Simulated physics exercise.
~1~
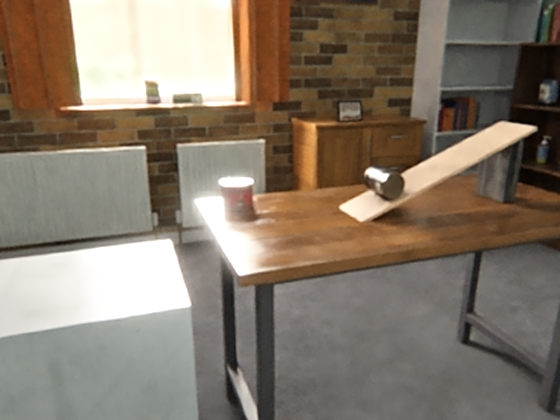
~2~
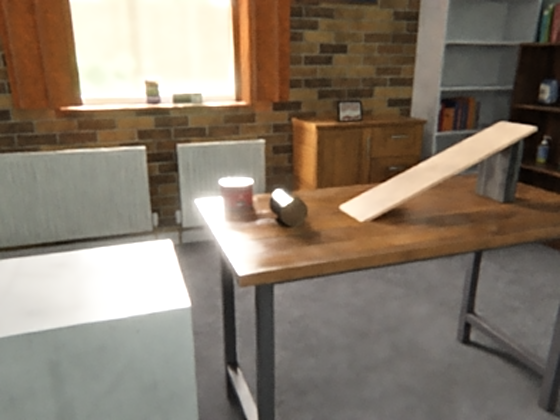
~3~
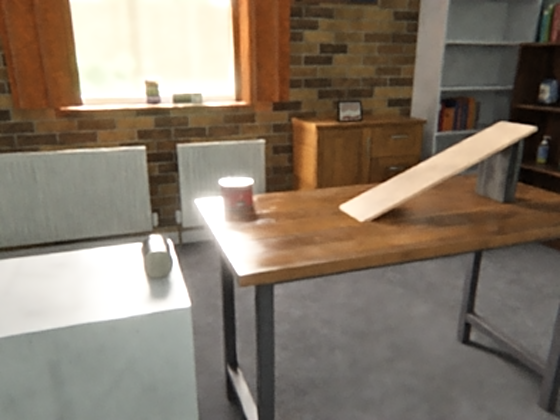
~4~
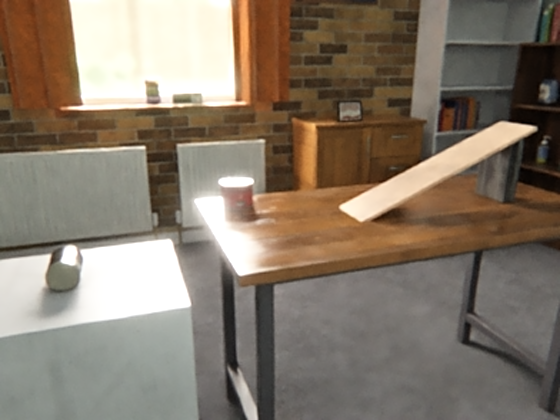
A dark, shiny tin lies on its side near the foot of a pale wooden ramp on a brown table, seen from a fixed view in a room with a bright window and brick wall. A red tub stands near the table's left end, and a white cabinet sits lower, beyond a gap. The tin rolls left off the ramp and across the tabletop, passing close to the tub. It crosses the gap and reaches the cabinet's white top, then continues left. At the end it is on its side on the cabinet, while the tub remains in place.
